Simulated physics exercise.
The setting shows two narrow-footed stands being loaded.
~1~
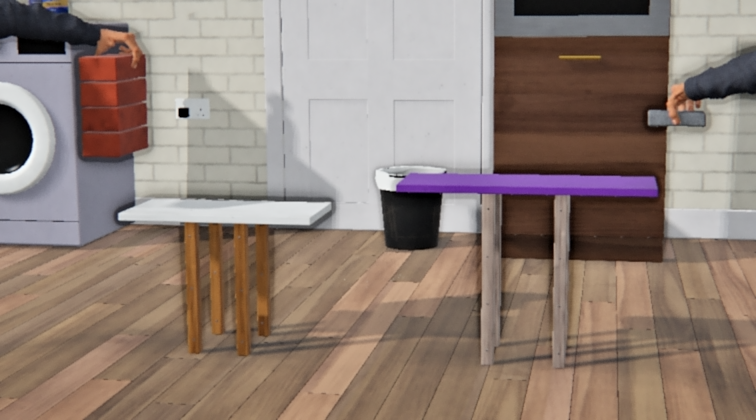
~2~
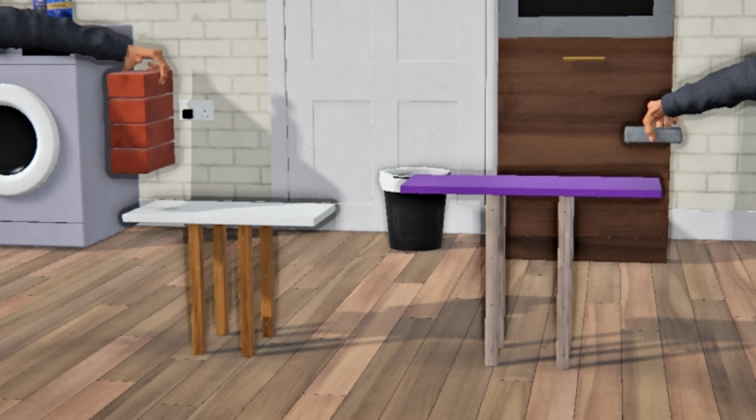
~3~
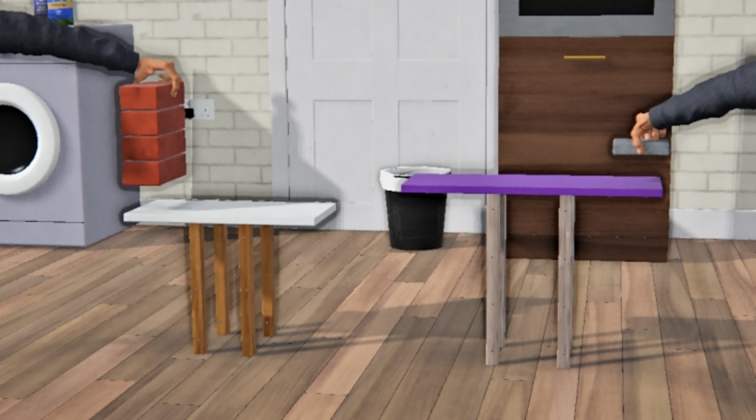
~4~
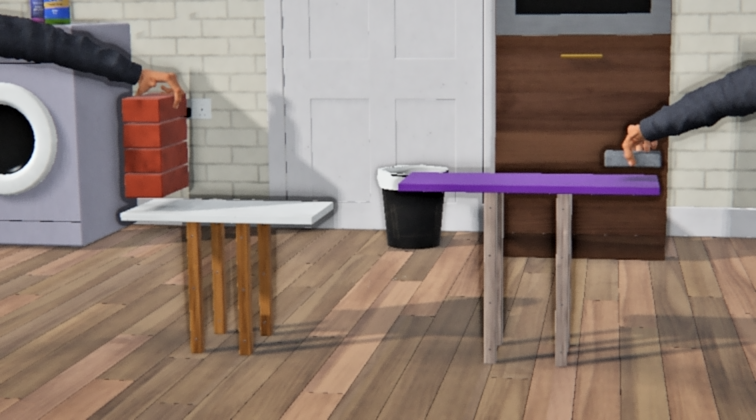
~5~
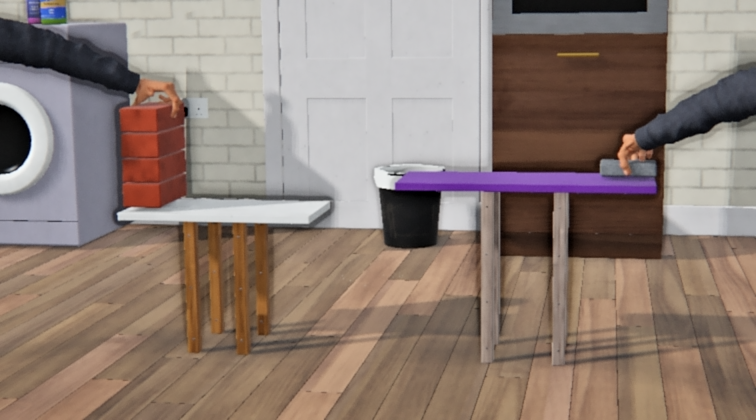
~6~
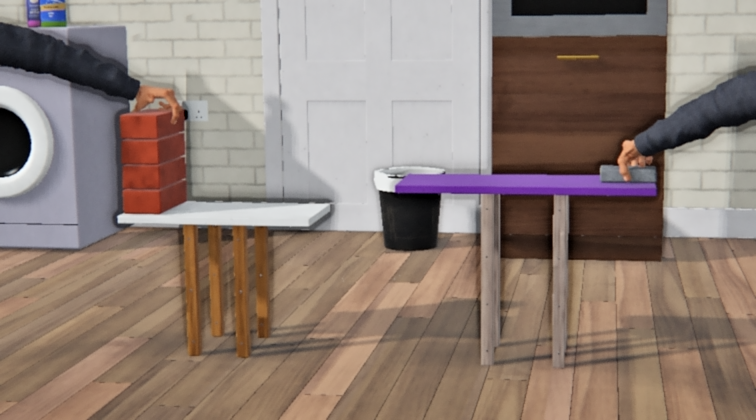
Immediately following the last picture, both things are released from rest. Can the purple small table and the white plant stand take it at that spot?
The purple small table stays flat on its feet and the white plant stand tips up.
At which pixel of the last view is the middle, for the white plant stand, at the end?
End position, centre: Approx. (109, 258).
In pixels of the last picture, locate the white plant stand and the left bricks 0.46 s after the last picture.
Around (177, 211); the other around (94, 190).
Then, 0.46 s on from there, purple small table at rest near (526, 185); white plant stand turned 22° from its first pose near (177, 211).
Then, 0.62 s on from there, purple small table at rest near (526, 185); white plant stand turned 55° from its first pose near (130, 244).
In the end, the purple small table keeps steady, near (526, 185); the white plant stand goes over, near (109, 258).
